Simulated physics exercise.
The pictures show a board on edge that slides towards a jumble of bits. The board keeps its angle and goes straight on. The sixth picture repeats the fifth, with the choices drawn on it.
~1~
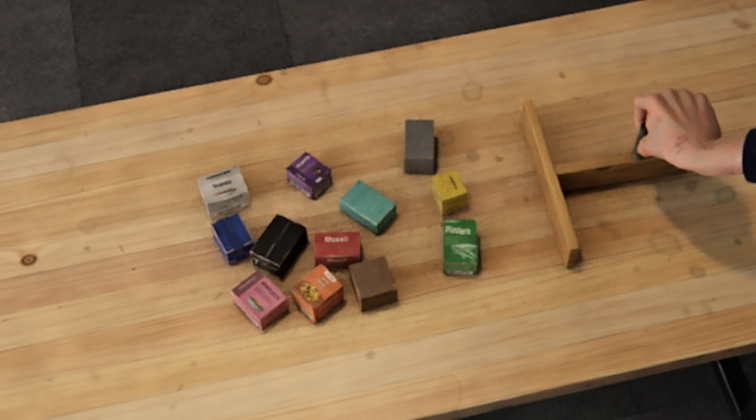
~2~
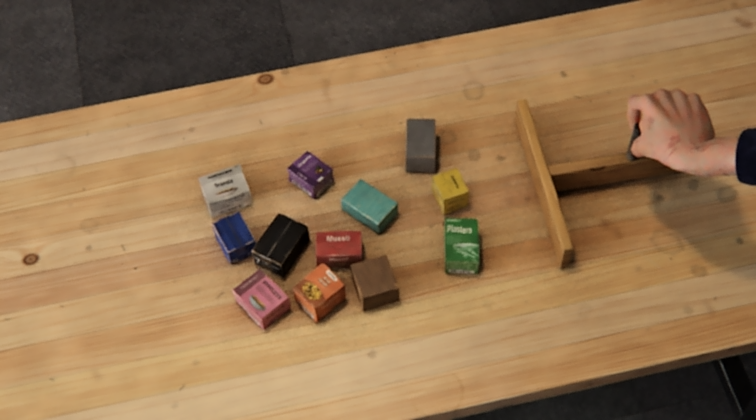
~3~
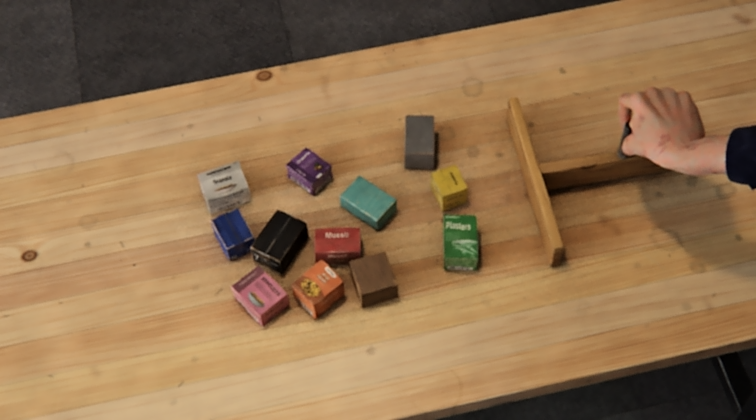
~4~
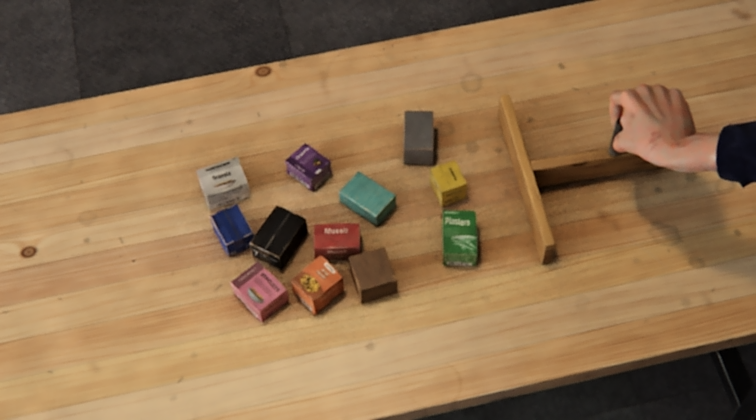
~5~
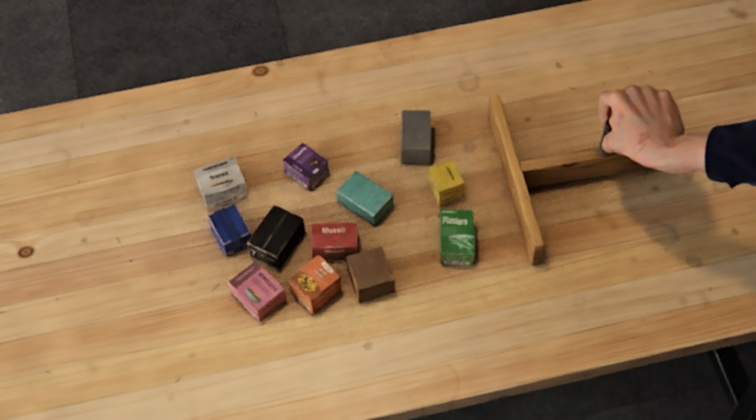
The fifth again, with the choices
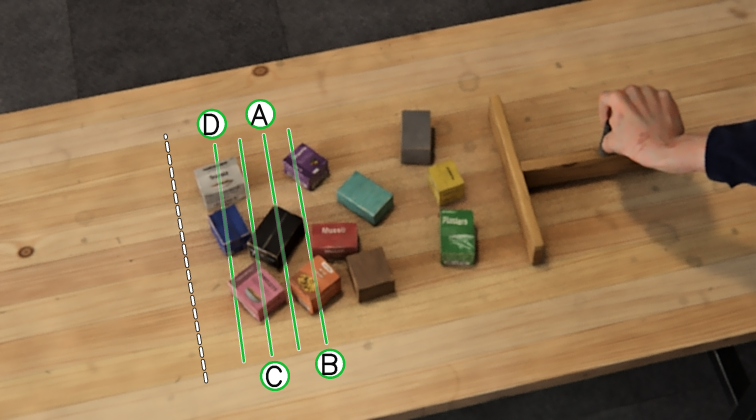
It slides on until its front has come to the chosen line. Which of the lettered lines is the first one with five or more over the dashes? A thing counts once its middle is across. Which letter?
At least to C.
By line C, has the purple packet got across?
No.
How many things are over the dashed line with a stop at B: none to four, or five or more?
In all, one.
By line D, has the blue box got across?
By then, yes.
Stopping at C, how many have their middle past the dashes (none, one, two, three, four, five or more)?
In all, five or more.
On the marked copy, A at (280, 236); B at (307, 231); C at (255, 242); D at (229, 247); the dashed line at (185, 251).
Following C. Soon after the start, board (425, 186); white packet (221, 183); blue box (231, 230); none across.
Later, board (330, 206); pink box (206, 301); blue box (205, 226); none across.
In the end, board (256, 222); pink box (129, 317); blue box (136, 230); five across.
As for the rest, A gets only two across; B gets only one across; D gets nine across, but is farther than needed.
